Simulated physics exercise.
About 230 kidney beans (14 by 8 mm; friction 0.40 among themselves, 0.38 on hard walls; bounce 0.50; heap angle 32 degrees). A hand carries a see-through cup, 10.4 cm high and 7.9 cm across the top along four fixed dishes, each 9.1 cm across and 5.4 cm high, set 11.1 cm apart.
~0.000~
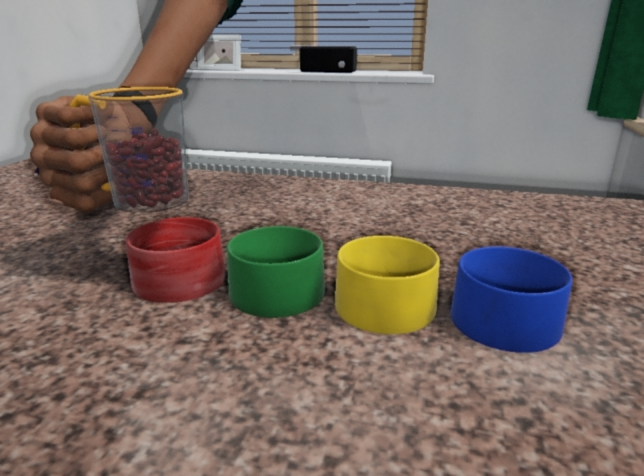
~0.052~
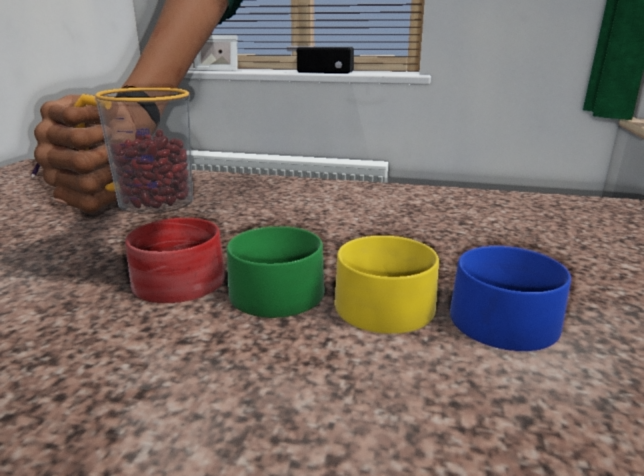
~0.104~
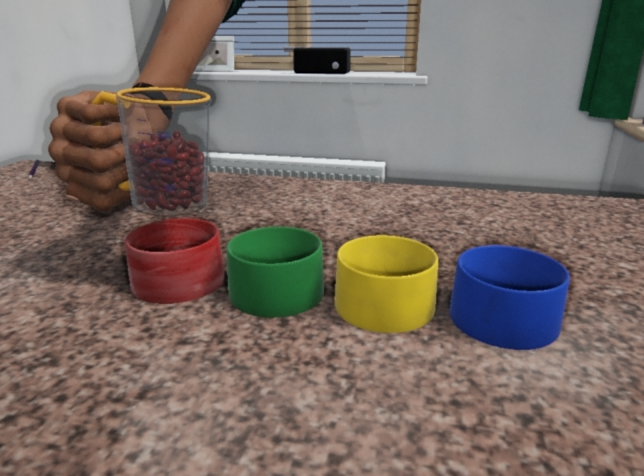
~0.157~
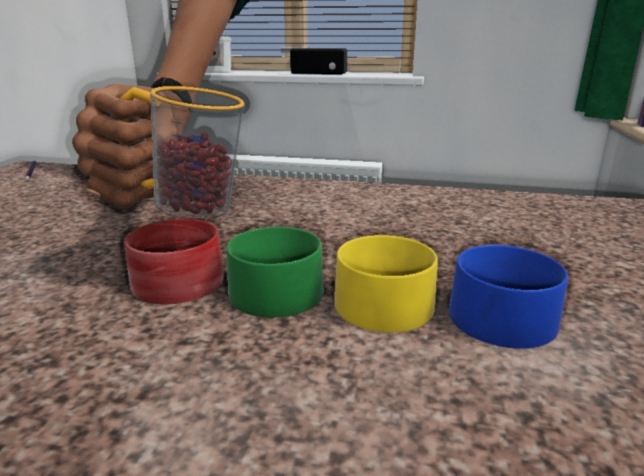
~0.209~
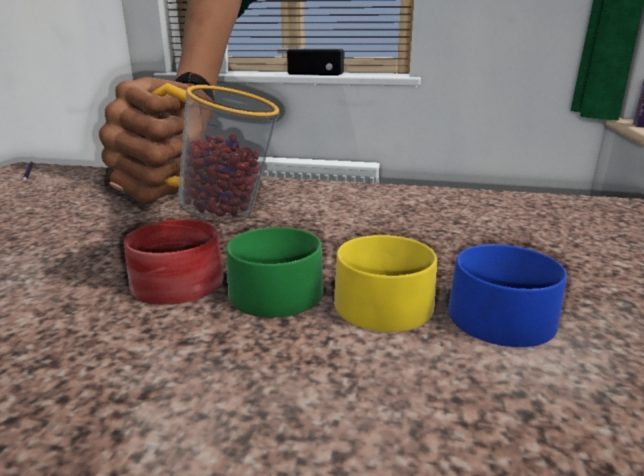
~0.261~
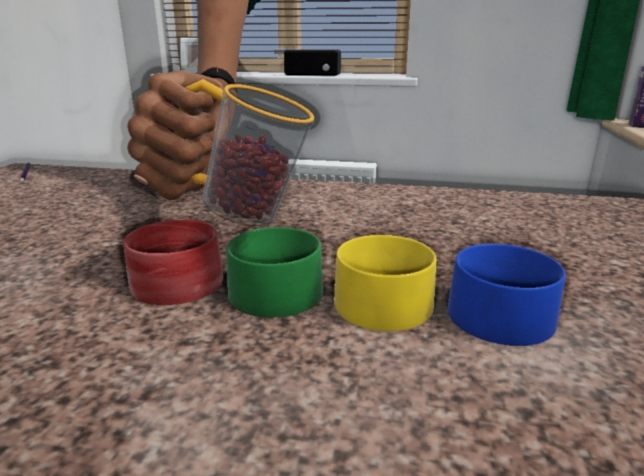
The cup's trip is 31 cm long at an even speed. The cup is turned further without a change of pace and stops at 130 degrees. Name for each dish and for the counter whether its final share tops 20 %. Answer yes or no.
Red dish: No; blue dish: Yes; green dish: No; yellow dish: No; on the counter: No.
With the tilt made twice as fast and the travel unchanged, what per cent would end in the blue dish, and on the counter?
Blue 80; counter 20.
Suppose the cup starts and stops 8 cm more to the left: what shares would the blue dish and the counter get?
Blue 0; counter 50.
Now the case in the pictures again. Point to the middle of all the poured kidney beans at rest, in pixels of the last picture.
At about (511, 290).
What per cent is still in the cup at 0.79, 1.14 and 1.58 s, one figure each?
About 100, 100, 0.
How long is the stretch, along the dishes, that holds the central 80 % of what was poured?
Roughly 5 cm.
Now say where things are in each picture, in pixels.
In the first picture, cup at (145, 149), tilt 0 degrees, lip at (175, 95), moved 0.0 cm; middle of the pieces at (147, 168); red dish at (174, 234); green dish at (275, 244); yellow dish at (388, 256); blue dish at (514, 269).
In the second picture, cup at (150, 150), tilt 1 degrees, lip at (182, 96), moved 0.6 cm; middle of the pieces at (152, 169).
In the third picture, cup at (168, 152), tilt 4 degrees, lip at (204, 100), moved 2.6 cm; middle of the pieces at (168, 171).
In the fourth picture, cup at (195, 154), tilt 10 degrees, lip at (239, 107), moved 5.5 cm; middle of the pieces at (194, 173).
In the fifth picture, cup at (224, 156), tilt 15 degrees, lip at (275, 113), moved 8.5 cm; middle of the pieces at (221, 175).
In the sixth picture, cup at (254, 157), tilt 20 degrees, lip at (311, 120), moved 11.5 cm; middle of the pieces at (249, 176); red dish at (171, 236); green dish at (274, 245); yellow dish at (386, 255); blue dish at (509, 265). Its pace works out near 100 degrees a second; the hand travels 57 cm a second.
Then, at 0.79 s, tilt 72 degrees; cup holds 100 %.
After 1.14 s, tilt 107 degrees; cup holds 100 %.
Then, at 1.58 s, tilt 130 degrees; cup holds 0 %, blue 100 %.
By 2.0 s all is still; red 0 %, blue 100 %, green 0 %, yellow 0 %, counter 0 %.
